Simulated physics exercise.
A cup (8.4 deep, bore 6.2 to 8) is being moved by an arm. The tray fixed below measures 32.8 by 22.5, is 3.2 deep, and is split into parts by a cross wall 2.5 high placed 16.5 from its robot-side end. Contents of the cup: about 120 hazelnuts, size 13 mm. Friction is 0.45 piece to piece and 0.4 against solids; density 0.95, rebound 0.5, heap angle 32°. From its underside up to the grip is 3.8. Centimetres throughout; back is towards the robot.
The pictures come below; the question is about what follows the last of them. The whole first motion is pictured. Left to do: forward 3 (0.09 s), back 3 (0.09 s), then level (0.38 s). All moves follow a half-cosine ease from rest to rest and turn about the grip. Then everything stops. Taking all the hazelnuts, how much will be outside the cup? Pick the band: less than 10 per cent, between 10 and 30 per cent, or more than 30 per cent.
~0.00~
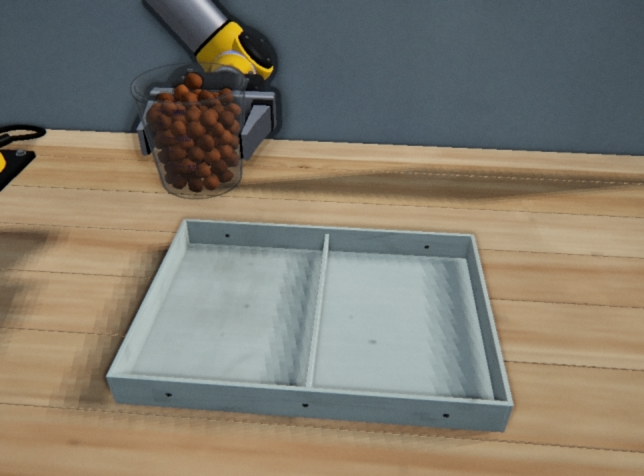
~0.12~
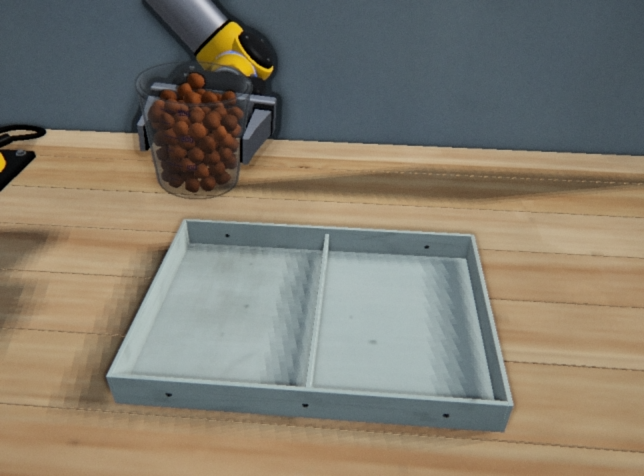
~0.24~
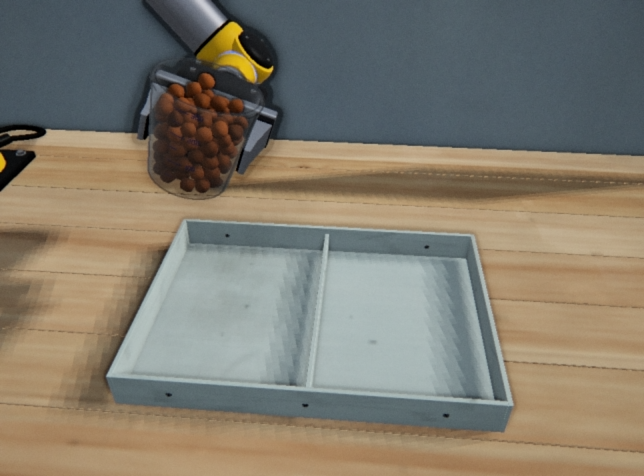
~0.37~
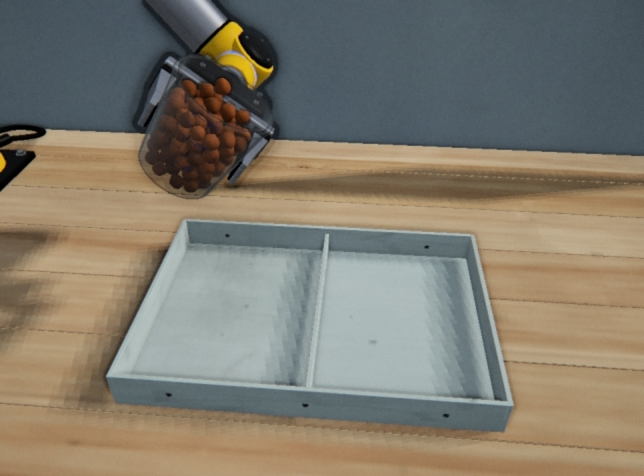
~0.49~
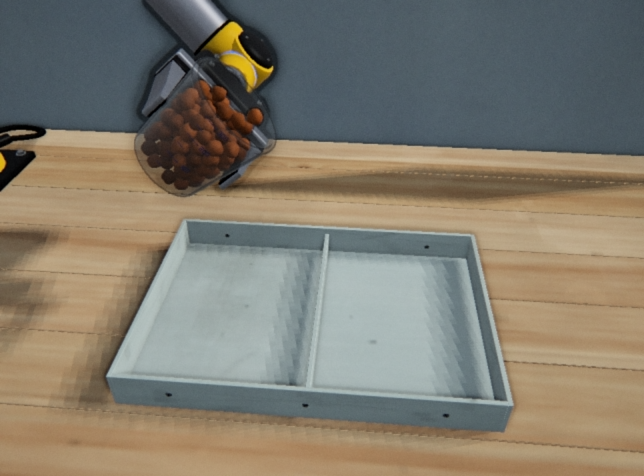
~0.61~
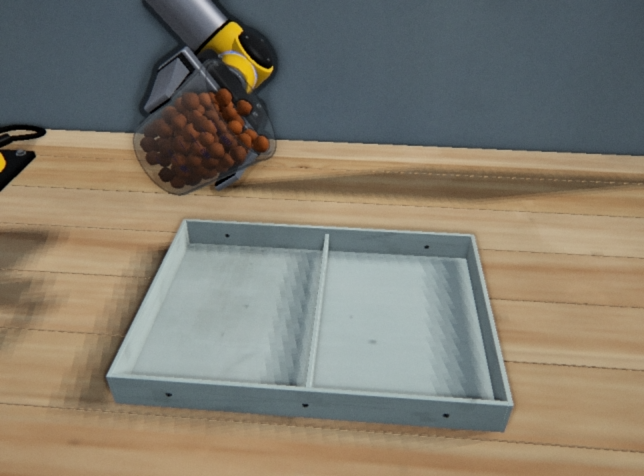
The share is between 10 and 30 per cent.
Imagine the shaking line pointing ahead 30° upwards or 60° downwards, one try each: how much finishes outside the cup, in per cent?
Roughly 25 per cent, then 0 per cent.
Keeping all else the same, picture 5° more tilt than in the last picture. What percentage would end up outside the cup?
It would be near 25 per cent.
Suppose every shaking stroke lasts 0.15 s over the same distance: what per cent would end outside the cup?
Then roughly 5 percent.
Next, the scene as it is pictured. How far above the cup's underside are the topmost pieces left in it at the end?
Around 8.0 cm up.
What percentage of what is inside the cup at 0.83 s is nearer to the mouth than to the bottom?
Around 50 in a hundred.
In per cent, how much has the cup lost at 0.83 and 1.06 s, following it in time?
15, then 20.
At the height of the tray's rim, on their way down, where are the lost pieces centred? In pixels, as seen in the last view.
(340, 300).
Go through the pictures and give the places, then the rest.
Cup middle at (196, 134), level; upper third of the load around (193, 114), from x 155 to 230, top at y 80; 117 in the cup, in the first frame.
Cup middle at (197, 134), tilted 5° forward; upper third of the load around (192, 115), from x 155 to 235, top at y 80, in the second frame.
Cup middle at (198, 135), tilted 19° forward; upper third of the load around (194, 116), from x 160 to 240, top at y 80, in the third frame.
Cup middle at (199, 135), tilted 36° forward; upper third of the load around (197, 113), from x 155 to 245, top at y 85, in the fourth frame.
Cup middle at (200, 136), tilted 50° forward; upper third of the load around (197, 117), from x 150 to 255, top at y 90, in the fifth frame.
Cup middle at (201, 136), tilted 55° forward; upper third of the load around (199, 119), from x 150 to 260, top at y 100; 117 in the cup, in the sixth frame.
After 0.83 s, tilted 53° forward, highest piece 22 above the table; 102 in the cup, 15 in flight or on a rim.
After 1.06 s, tilted 11° forward, highest piece 24 above the table; 95 in the cup, 16 in the far-side part, 5 in the robot-side part, 1 in flight or on a rim.
After 1.37 s, level, highest piece 24 above the table; 95 in the cup, 18 in the far-side part, 4 in the robot-side part.
After 2.42 s, level, highest piece 24 above the table; 95 in the cup, 18 in the far-side part, 4 in the robot-side part.
At rest, 95 in the cup, 18 in the far-side part, 4 in the robot-side part. That is 19 % outside the cup.
